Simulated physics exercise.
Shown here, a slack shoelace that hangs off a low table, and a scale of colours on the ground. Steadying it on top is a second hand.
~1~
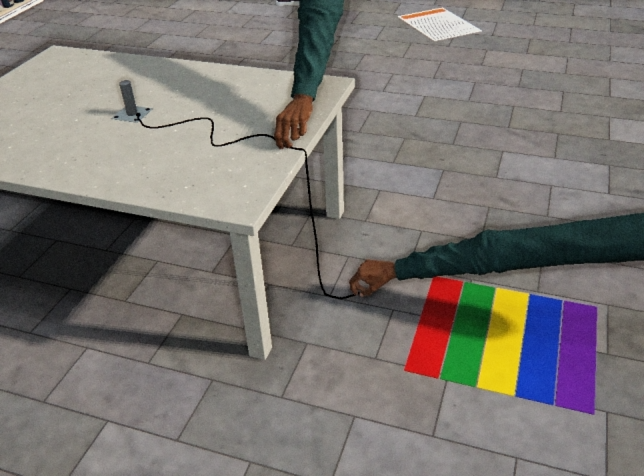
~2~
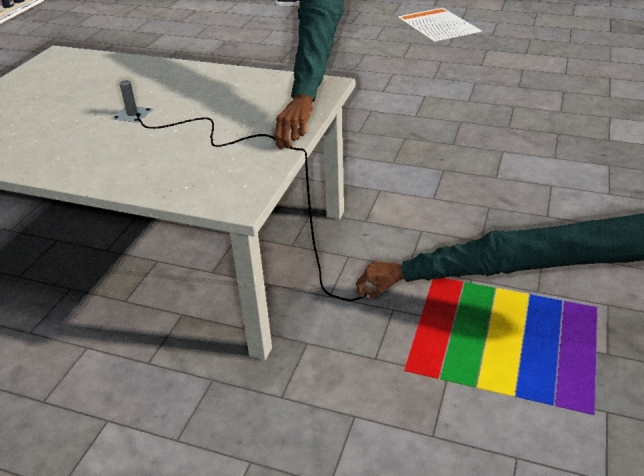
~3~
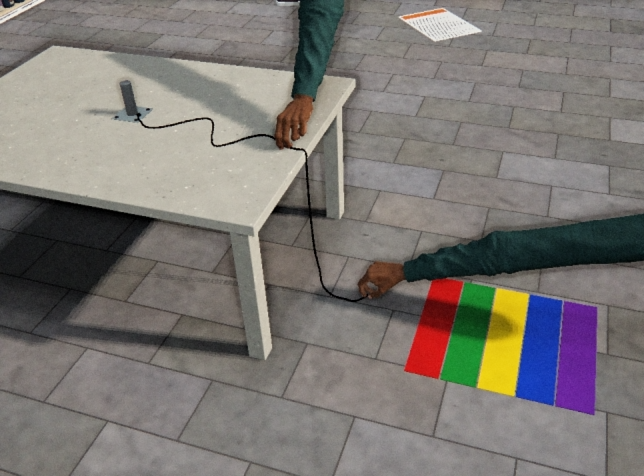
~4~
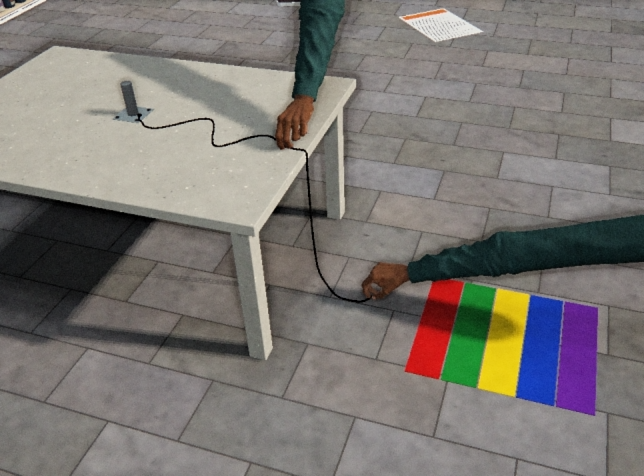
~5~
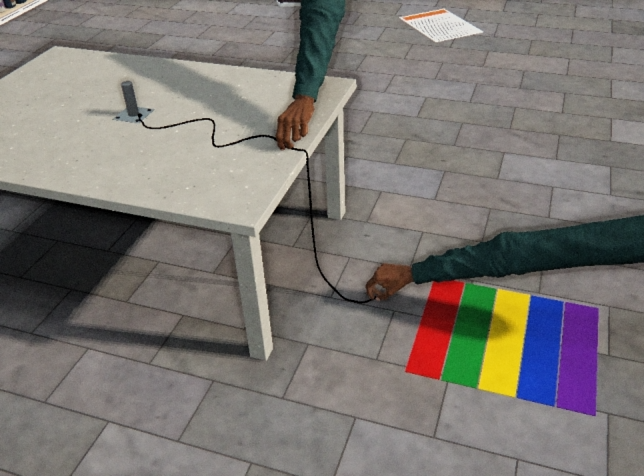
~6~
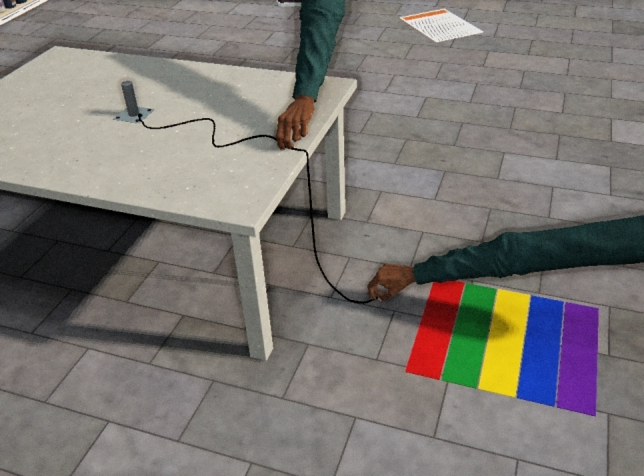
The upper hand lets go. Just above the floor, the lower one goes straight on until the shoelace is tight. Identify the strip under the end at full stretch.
Strip: Blue.
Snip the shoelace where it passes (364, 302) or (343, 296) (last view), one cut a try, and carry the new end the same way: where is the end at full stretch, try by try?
You'd find it around (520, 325) the first time and around (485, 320) the second.
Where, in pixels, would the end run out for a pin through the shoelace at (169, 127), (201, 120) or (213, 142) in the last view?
(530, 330); (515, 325); (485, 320).
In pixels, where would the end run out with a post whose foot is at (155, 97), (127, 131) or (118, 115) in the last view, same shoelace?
Approximate pixels in order: (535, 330), (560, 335), (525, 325).
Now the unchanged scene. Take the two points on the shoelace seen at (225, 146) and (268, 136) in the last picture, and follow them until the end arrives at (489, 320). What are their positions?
First: (278, 143). Second: (312, 164).
Early on, end near (489, 320); over green.
Midway, end near (523, 327); over yellow.
At the end of the slack, end near (544, 331); over blue. The end stops over the blue strip.
